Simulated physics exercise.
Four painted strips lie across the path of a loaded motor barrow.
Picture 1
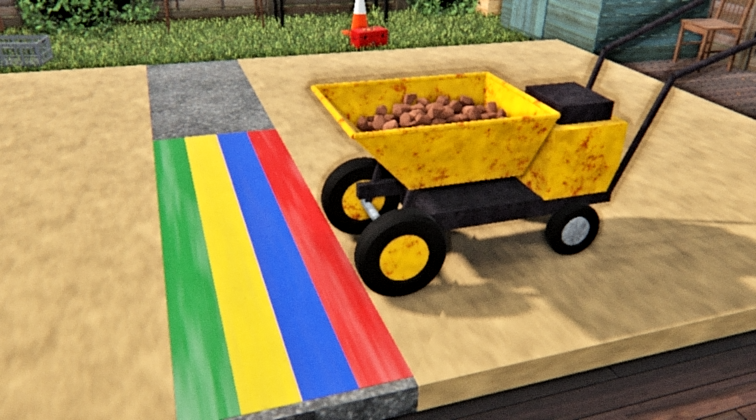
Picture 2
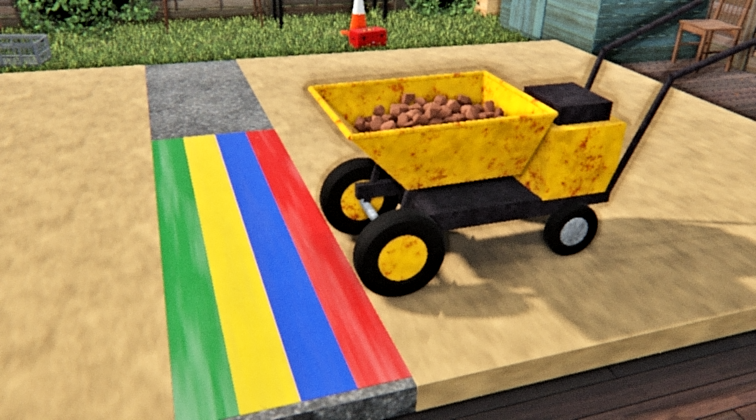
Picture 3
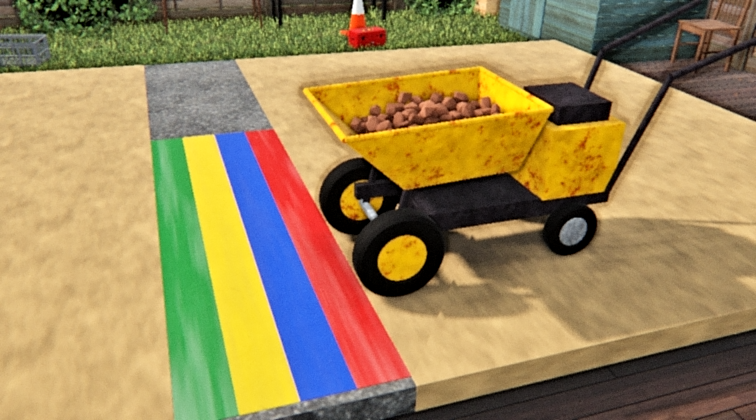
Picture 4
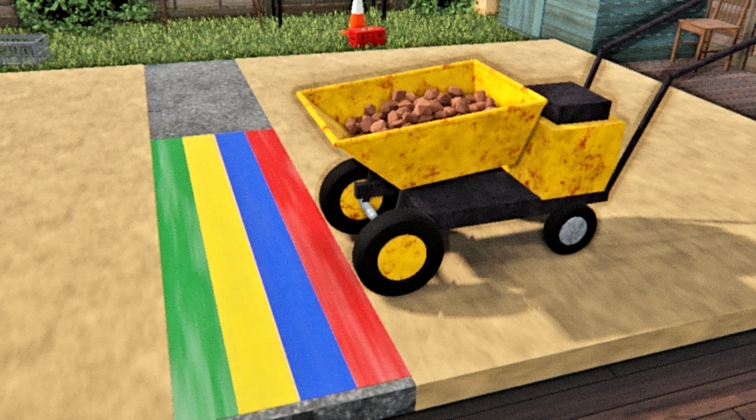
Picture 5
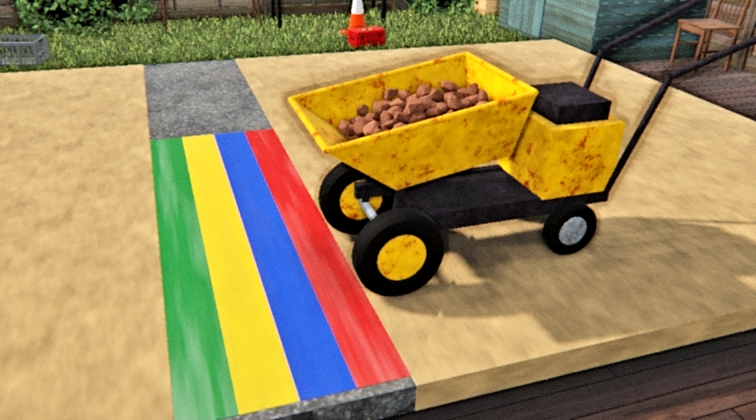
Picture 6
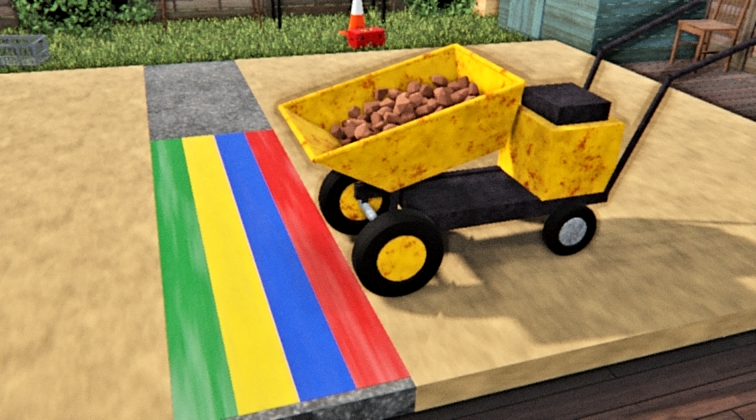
At first, a yellow motor barrow stands with its skip level and loaded with lumps of rubble, to the right of green, yellow, blue and red painted strips. Then the skip begins to tip forward to the left, gradually at first and then clearly, while the wheels stay in place and the rubble remains inside.
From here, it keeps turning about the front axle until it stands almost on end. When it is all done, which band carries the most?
The green band carries the most.
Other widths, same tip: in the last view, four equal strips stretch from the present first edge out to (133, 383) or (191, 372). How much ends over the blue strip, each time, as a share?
The first gives around 0 per cent, the second around 0 per cent.
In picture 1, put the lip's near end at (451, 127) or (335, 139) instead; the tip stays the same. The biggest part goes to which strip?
On the first try it comes out as the blue strip, and on the second as the strip in green.
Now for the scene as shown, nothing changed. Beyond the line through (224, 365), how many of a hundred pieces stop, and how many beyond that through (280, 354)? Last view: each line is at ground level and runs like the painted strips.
That's 50 in a hundred for the first and 70 in a hundred for the second.
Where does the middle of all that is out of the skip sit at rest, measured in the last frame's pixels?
(186, 290).
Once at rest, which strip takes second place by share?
Rank 2: That yellow strip.
Just after the last frame, skip tipped steeply; every one in the skip.
A moment on, skip tipped right over; roughly two thirds in the skip; roughly a quarter over the yellow strip; about a tenth over the green strip.
Further on, skip tipped right over; roughly a quarter in the skip; roughly a quarter over the yellow strip; roughly a quarter over the green strip; roughly a quarter off the paint.
When it is over, skip tipped right over; roughly a quarter in the skip; not one over the red strip; not one over the blue strip; roughly a quarter over the yellow strip; roughly a quarter over the green strip; roughly a quarter off the paint.
